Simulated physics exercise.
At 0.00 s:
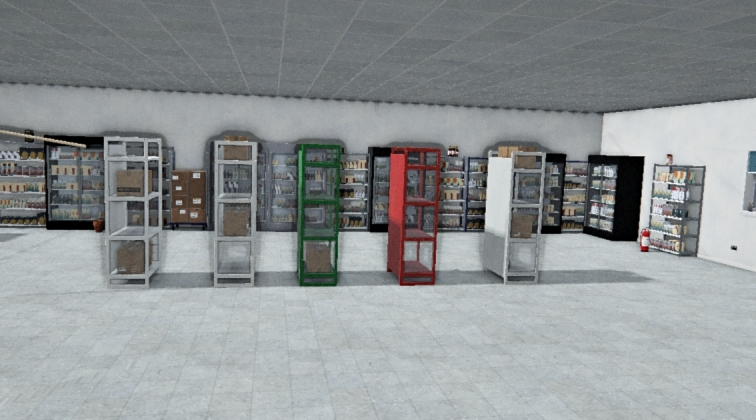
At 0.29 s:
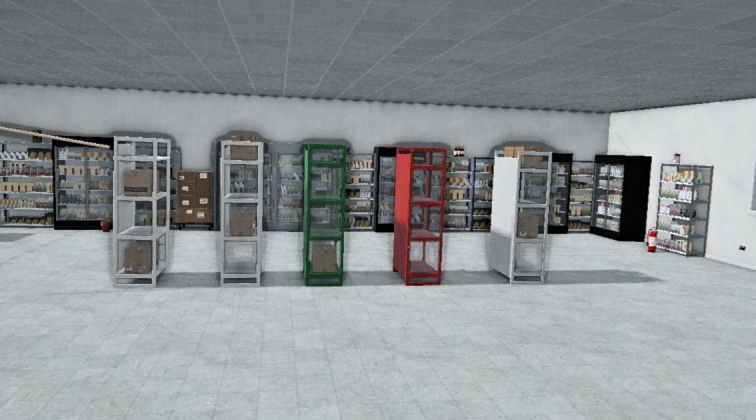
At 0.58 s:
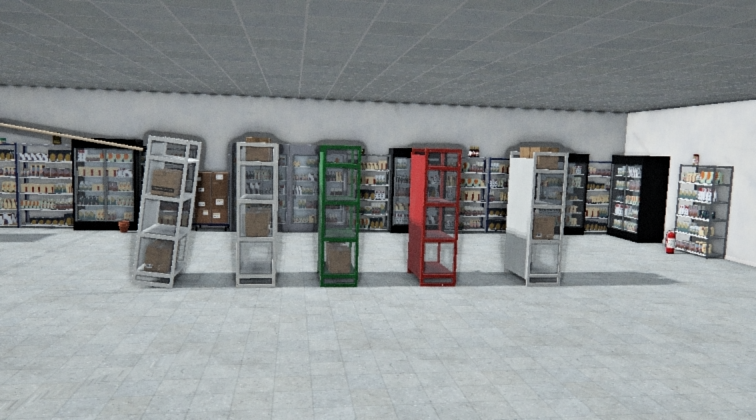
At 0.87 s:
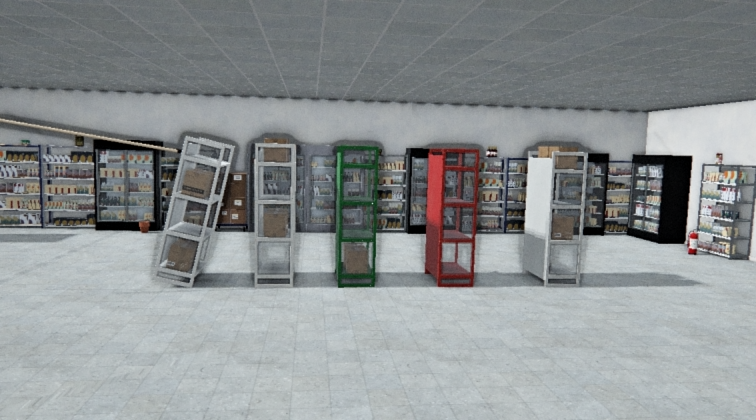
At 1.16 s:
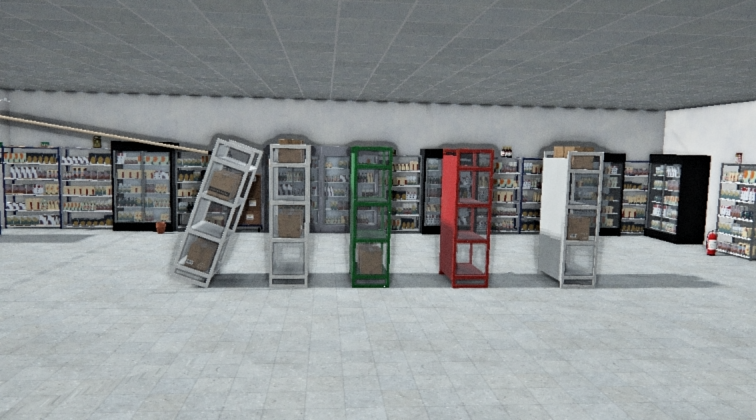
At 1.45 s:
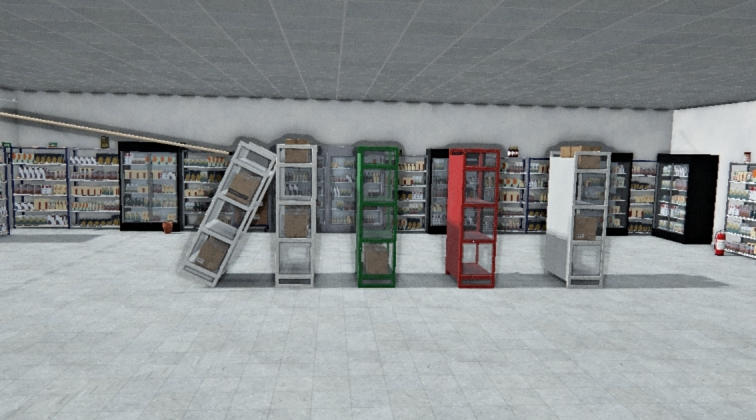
On a shop floor, five open racks holding cardboard boxes stand in a row, the third green and the fourth red. A long pole reaches in from the left and pushes the leftmost rack, which leans steadily farther right until its top meets the next rack, while the others stay upright.
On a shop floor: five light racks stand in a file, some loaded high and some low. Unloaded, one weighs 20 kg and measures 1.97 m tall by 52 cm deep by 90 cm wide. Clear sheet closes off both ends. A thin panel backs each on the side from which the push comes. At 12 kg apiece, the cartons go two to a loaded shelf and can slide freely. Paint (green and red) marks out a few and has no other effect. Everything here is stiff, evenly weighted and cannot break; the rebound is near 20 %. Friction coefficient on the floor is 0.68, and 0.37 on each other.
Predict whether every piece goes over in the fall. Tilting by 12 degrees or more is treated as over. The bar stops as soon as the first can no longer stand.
Prediction: Every piece goes over.
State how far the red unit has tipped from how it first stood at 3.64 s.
It sits at about 0 degrees.
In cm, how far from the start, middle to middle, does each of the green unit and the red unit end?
Green ends up 110 cm away; red ends up 120 cm away.
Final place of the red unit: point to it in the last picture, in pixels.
It settles close to (546, 245) in the last view.
By 2.34 s, 4 cartons spilt or dropped; none of the 4 other units over, 1 disturbed.
By 3.64 s, 6 cartons spilt or dropped; 2 of the 4 other units over; green unit tilted 26°.
By 4.54 s, 10 cartons spilt or dropped; 4 of the 4 other units over; green unit tilted 61°; red unit tilted 49°.
By 5.24 s, 14 cartons spilt or dropped; 4 of the 4 other units over; red unit tilted 71°; green unit tilted 63°.
When it is over (6.4 s), 14 cartons spilt or dropped; 4 of the 4 other units over; red unit tilted 72°; green unit tilted 63°. Not one is left standing. In pixels of the last frame, middles, red unit near (546, 245), green unit near (446, 236).
